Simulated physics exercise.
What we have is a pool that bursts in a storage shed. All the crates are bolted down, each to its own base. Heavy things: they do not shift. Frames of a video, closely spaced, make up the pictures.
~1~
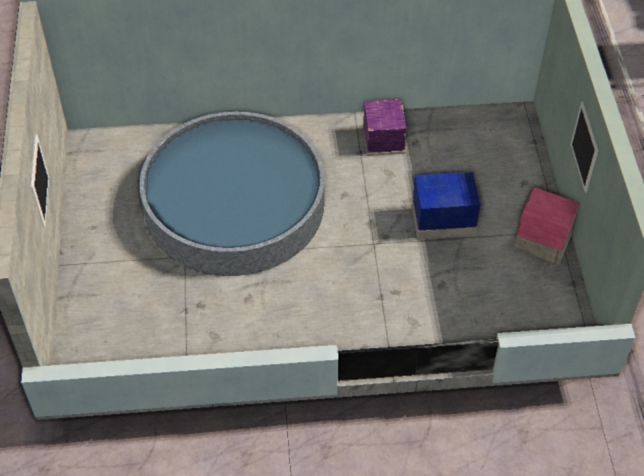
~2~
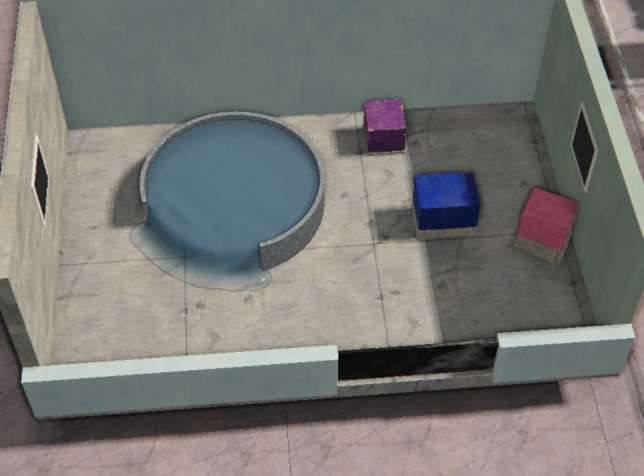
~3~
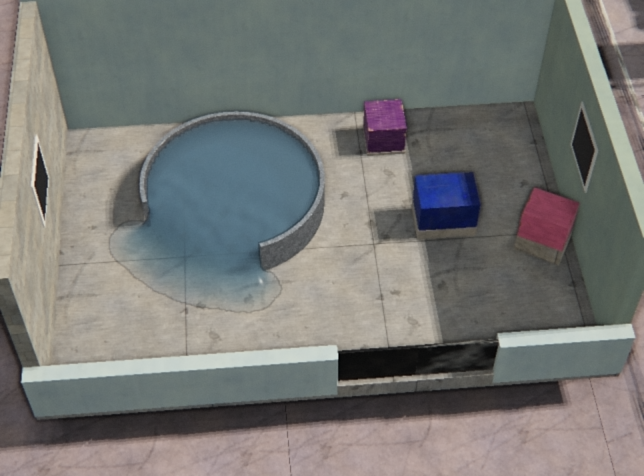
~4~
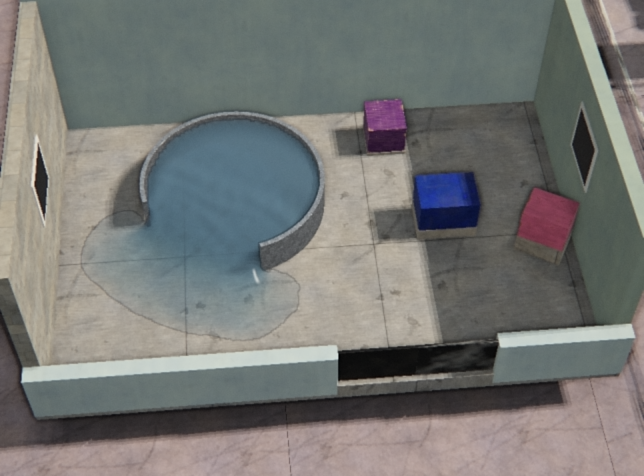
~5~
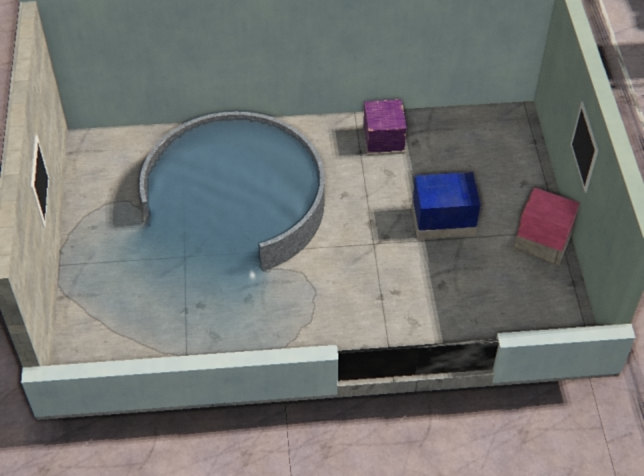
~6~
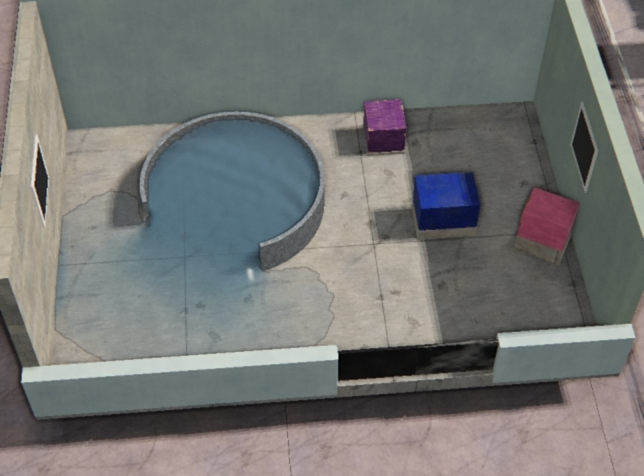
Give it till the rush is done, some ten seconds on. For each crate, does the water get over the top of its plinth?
The blue crate stays dry; the purple crate gets wet; the pink crate stays dry.
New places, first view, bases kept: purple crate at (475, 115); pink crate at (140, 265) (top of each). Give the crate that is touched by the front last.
The one in purple, I think.
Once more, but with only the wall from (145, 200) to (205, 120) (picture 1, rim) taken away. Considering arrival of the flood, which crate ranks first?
My pick is the crate marked purple.
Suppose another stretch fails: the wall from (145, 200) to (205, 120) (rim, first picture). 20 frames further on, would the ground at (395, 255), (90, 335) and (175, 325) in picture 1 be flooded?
Those three places would be still unsoaked, soaking and soaking, in that order.
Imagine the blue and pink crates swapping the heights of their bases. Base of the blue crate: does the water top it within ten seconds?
With the swap, the blue crate avoids the flood.
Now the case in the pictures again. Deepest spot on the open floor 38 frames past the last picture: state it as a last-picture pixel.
Answer: (573, 247).
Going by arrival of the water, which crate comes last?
Pick: The purple one.
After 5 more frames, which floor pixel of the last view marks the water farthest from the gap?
I'd say near (373, 369).
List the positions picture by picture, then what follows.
In the first picture, the round tank at (233, 181) is whole and still.
In the second picture, the front is at (268, 274), out from the gap at (192, 259).
In the third picture, water pours out at (192, 260) and has run to (118, 236).
In the fourth picture, the front is at (92, 240), out from the gap at (192, 261).
In the fifth picture, the front is at (68, 248), out from the gap at (192, 261).
In the sixth picture, water pours out at (193, 261) and has run to a hidden place.
A moment on, water covers 25 % of the floor; the blue crate not reached, the purple crate not reached, the pink crate not reached.
Next, water covers 30 % of the floor; the blue crate not reached, the purple crate not reached, the pink crate not reached.
Then, water covers 50 % of the floor; the blue crate not reached, the purple crate not reached, the pink crate not reached.
Later, water covers 80 % of the floor; the blue crate water round its plinth, the purple crate water round its plinth, the pink crate water round its plinth.
In the end, water covers 100 % of the floor; the blue crate stayed above the water, the purple crate was topped, the pink crate stayed above the water.
